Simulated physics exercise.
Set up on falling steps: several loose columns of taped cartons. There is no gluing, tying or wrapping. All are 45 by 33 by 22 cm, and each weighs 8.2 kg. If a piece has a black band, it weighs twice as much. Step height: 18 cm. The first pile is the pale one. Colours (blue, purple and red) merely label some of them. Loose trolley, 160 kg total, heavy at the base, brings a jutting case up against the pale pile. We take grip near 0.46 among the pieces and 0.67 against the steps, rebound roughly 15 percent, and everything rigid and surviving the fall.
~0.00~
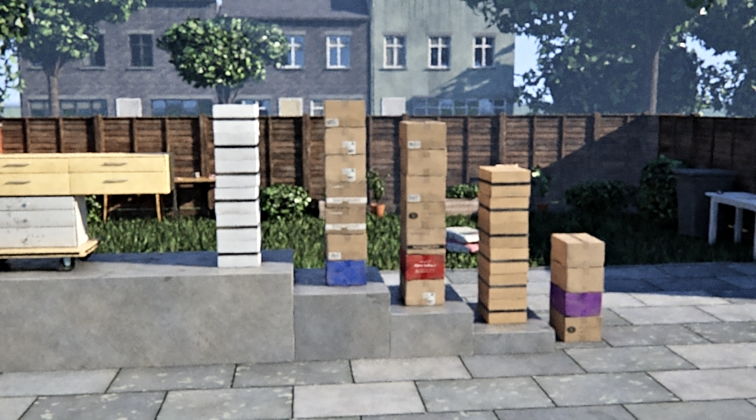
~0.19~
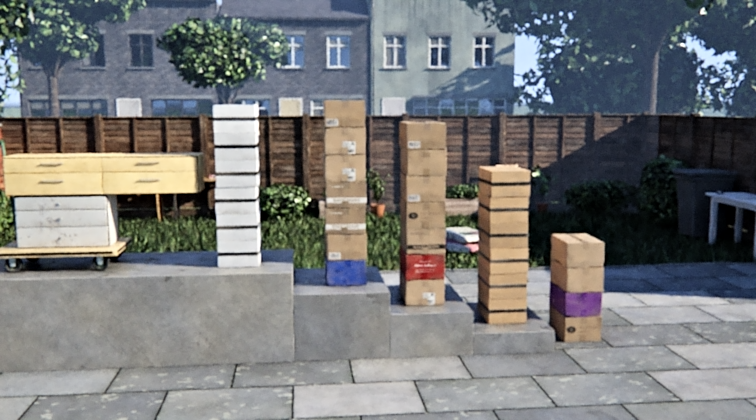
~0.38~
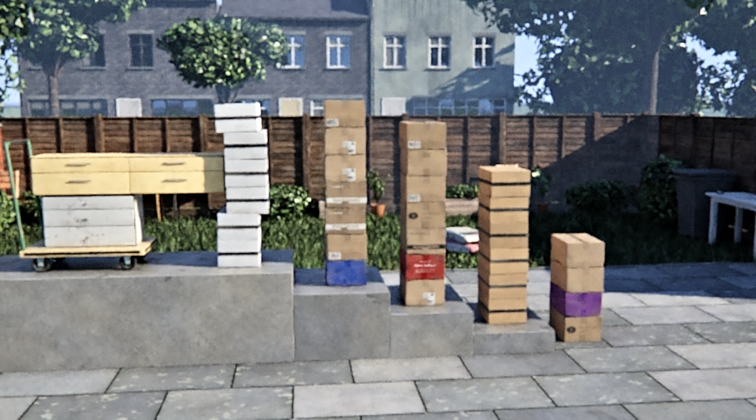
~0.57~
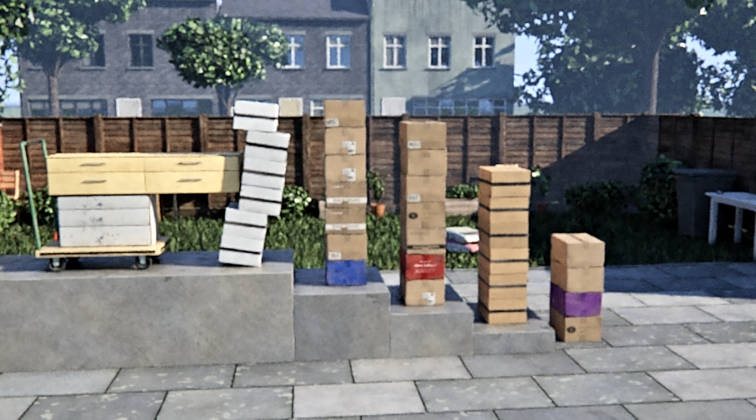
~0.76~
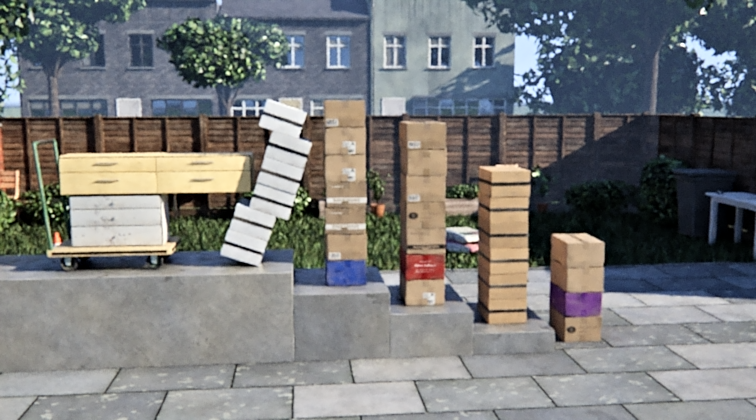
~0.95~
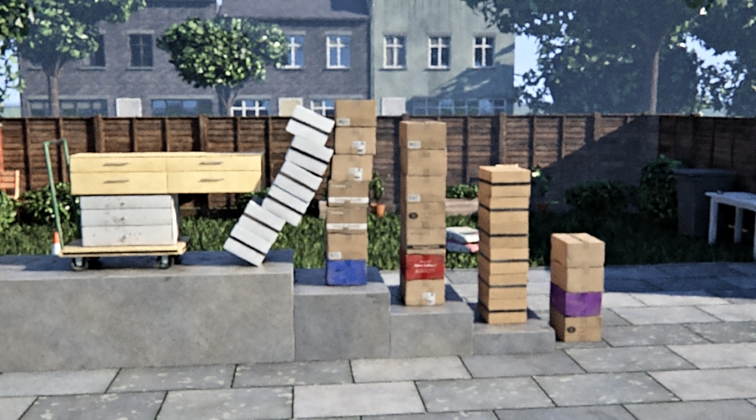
In the video, a loaded trolley rolls right along a stone ledge beside stacked boxes on steps, its jutting case pushing the pale stack, which shifts, leans right and meets the neighboring brown stack, whose upper boxes shift slightly.
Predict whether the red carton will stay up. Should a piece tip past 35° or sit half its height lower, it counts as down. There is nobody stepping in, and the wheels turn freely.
Prediction: It will not.
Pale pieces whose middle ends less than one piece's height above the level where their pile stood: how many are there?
3 pale pieces.
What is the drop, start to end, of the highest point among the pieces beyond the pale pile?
100 cm.
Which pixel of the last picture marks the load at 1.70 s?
Around (287, 165).
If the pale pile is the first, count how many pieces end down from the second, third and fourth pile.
Counting each pile, the second has 6, the third 6 and the fourth 6.
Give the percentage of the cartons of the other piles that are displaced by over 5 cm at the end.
95 percent of them have shifted.
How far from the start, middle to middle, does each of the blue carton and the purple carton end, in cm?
Blue ends up 0 cm away; purple ends up 70 cm away.
After 1.70 s, 6 of the pale pile down; 4 of the 24 other cartons down; red carton 22° from how it stood; blue carton 24° from how it stood.
After 2.74 s, 6 of the pale pile down; 18 of the 24 other cartons down; red carton 61° from how it stood, 29 cm lower; purple carton 26° from how it stood.
In the end (5.9 s), 6 of the pale pile down; 22 of the 24 other cartons down; red carton 59° from how it stood, 31 cm lower; purple carton on its side; blue carton unmoved. From the last view, middles, red carton near (476, 297), purple carton near (650, 311).
